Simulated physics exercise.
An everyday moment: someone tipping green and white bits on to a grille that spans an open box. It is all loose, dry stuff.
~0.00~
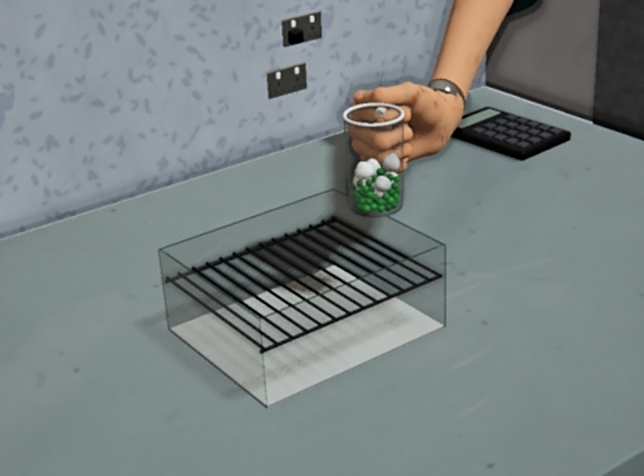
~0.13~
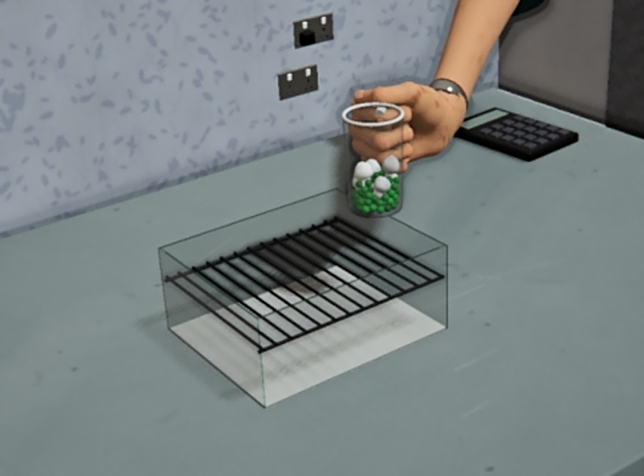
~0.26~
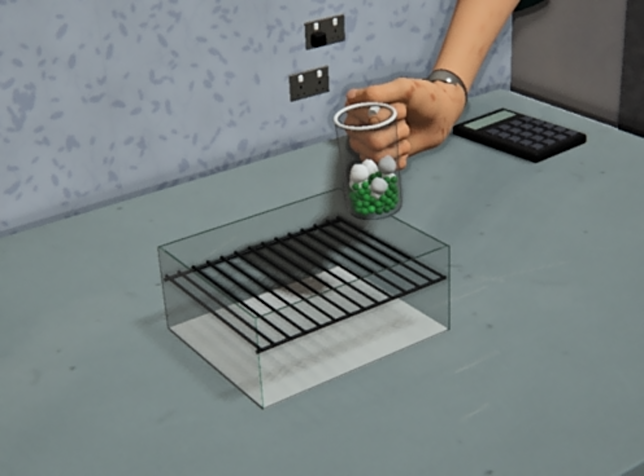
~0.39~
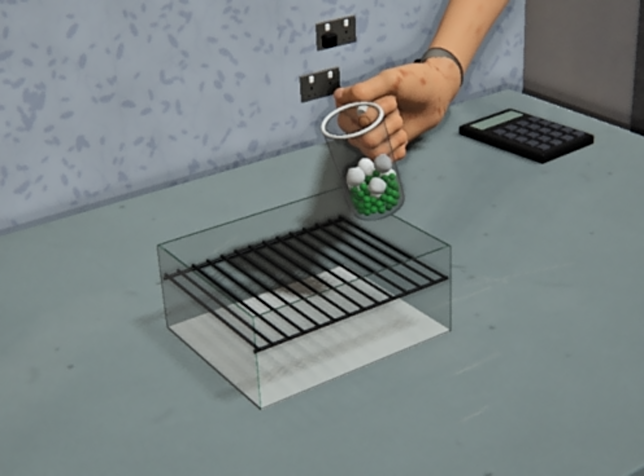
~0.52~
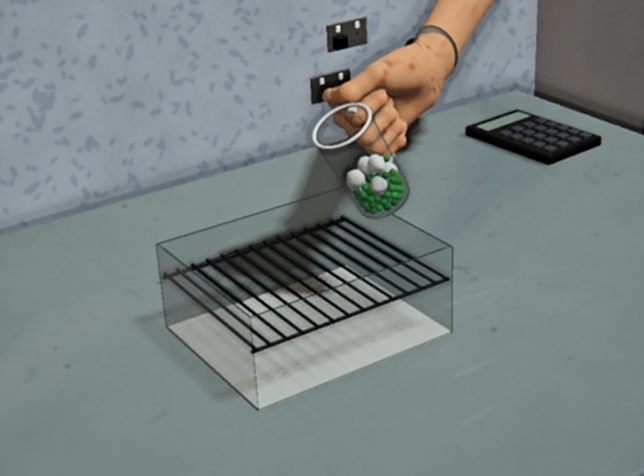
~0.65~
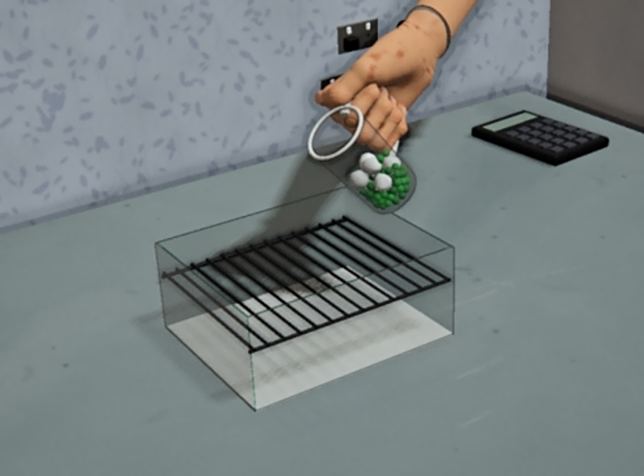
A hand held a clear cup of small green balls and bigger white ones above a black wire rack in a glass box, then slowly leaned it over to the left, the balls still inside.
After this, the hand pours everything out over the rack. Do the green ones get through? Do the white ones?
The green pieces drop through; the white pieces stay on top.
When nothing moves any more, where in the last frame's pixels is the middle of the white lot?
At about (301, 268).
After 1.06 s, green ones, the whole lot in the cup; white ones, the whole lot in the cup.
After 1.42 s, green ones, the whole lot in the cup; white ones, the whole lot in the cup.
After 1.73 s, green ones, only a few in the cup, near half on or over the wires, near a third under the rack; white ones, the whole lot on or over the wires.
In the end (2.9 s), green ones, only a few on the wires, all but a few under the rack; white ones, the whole lot on the wires, none at all under the rack.
